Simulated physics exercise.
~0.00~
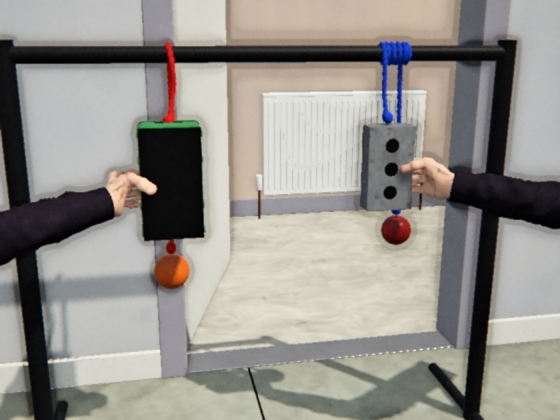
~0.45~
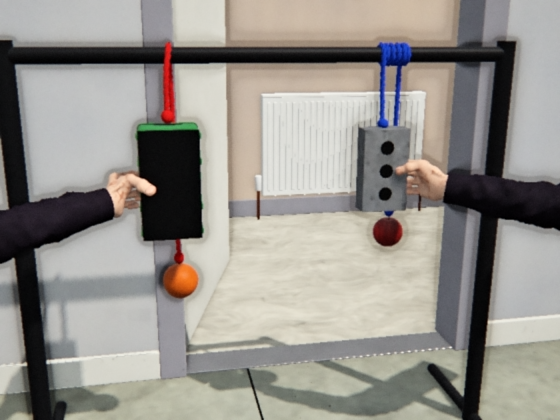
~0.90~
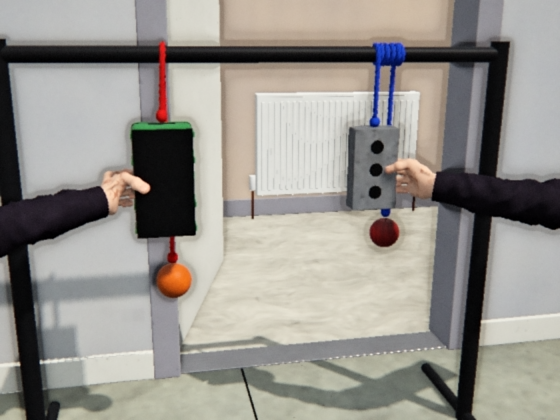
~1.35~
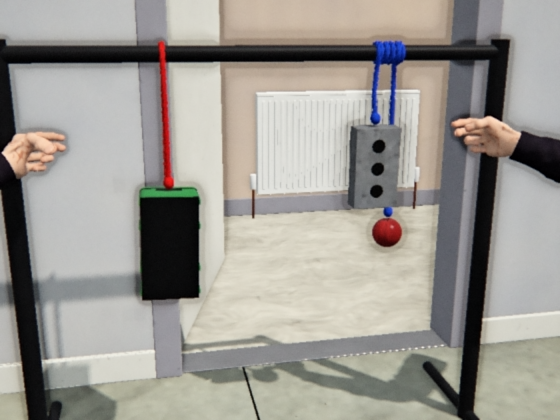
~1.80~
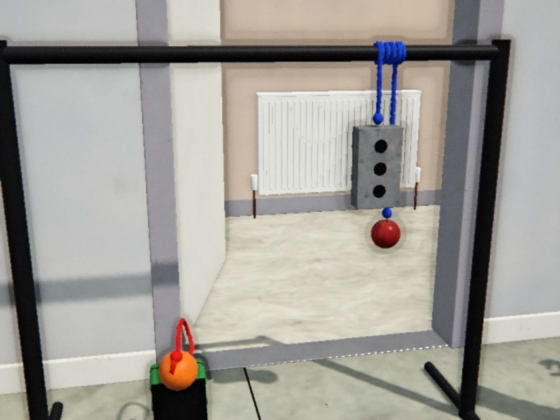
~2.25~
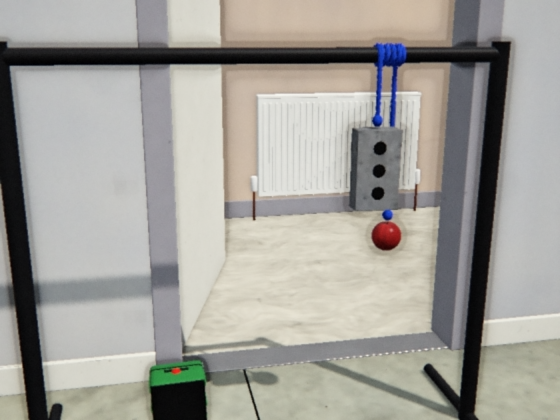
Two hands releasing a green case and a grey paver roped to a rail, the case dropping to the floor, the paver staying hung.
